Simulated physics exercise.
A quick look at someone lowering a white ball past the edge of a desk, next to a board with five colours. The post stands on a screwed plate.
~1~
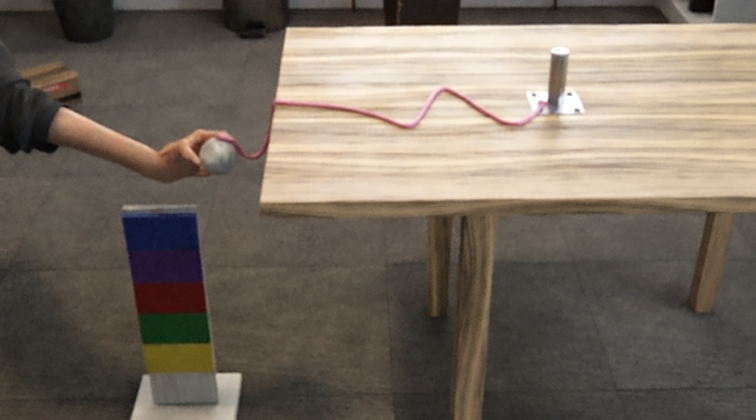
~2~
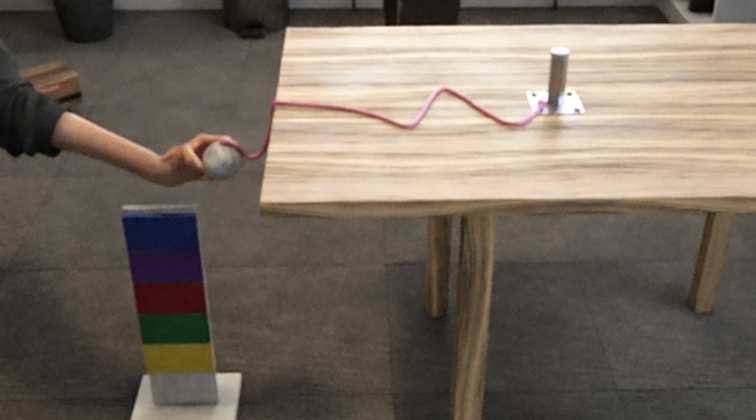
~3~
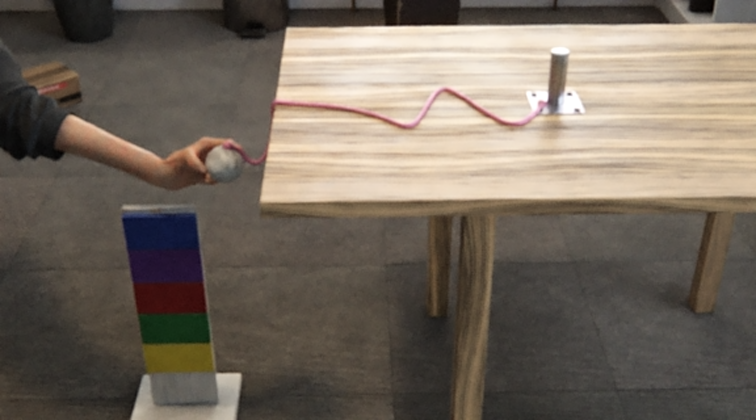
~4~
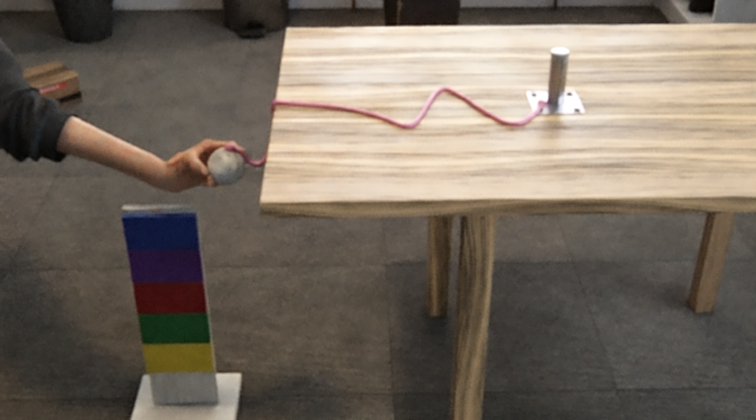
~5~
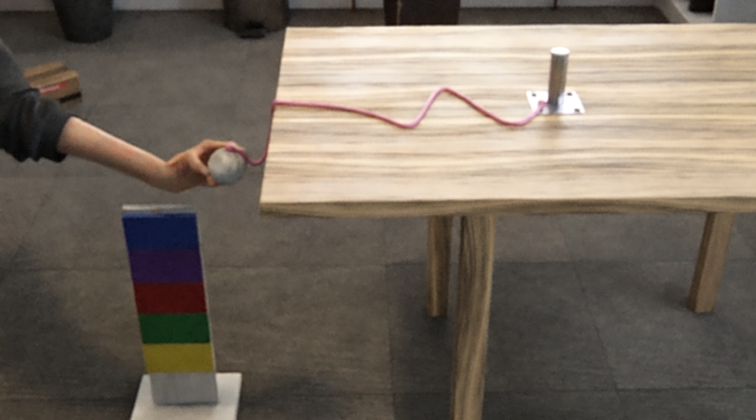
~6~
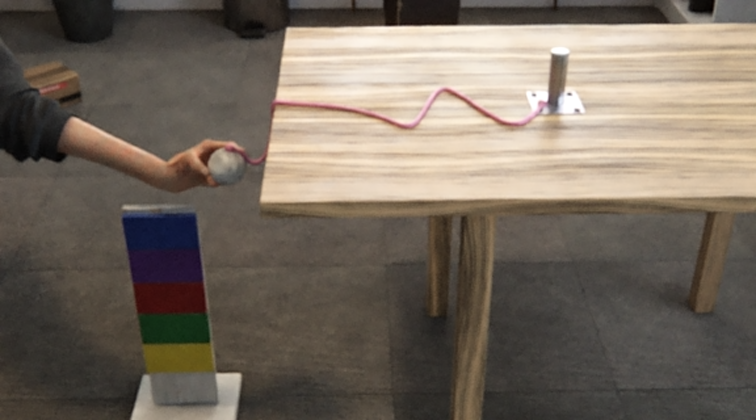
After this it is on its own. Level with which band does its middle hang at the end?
Its middle rests at the green band.
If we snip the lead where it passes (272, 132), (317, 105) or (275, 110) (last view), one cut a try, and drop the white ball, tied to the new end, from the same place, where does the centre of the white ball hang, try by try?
Near (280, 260), (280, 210) and (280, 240).
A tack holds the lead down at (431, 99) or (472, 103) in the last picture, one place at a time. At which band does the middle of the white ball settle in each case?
Try by try: Purple; red.
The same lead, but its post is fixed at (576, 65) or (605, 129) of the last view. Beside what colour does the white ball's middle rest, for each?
In that order: Red; red.
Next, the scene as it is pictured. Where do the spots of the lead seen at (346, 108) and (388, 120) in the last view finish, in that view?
The first at (277, 168), the second at (274, 126).
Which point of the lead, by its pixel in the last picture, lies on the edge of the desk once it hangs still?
That spot is around (398, 124).
Soon after, ball near (291, 295); level with red.
Then, ball near (276, 323); level with green.
At rest, ball near (291, 323); level with green. The green one.
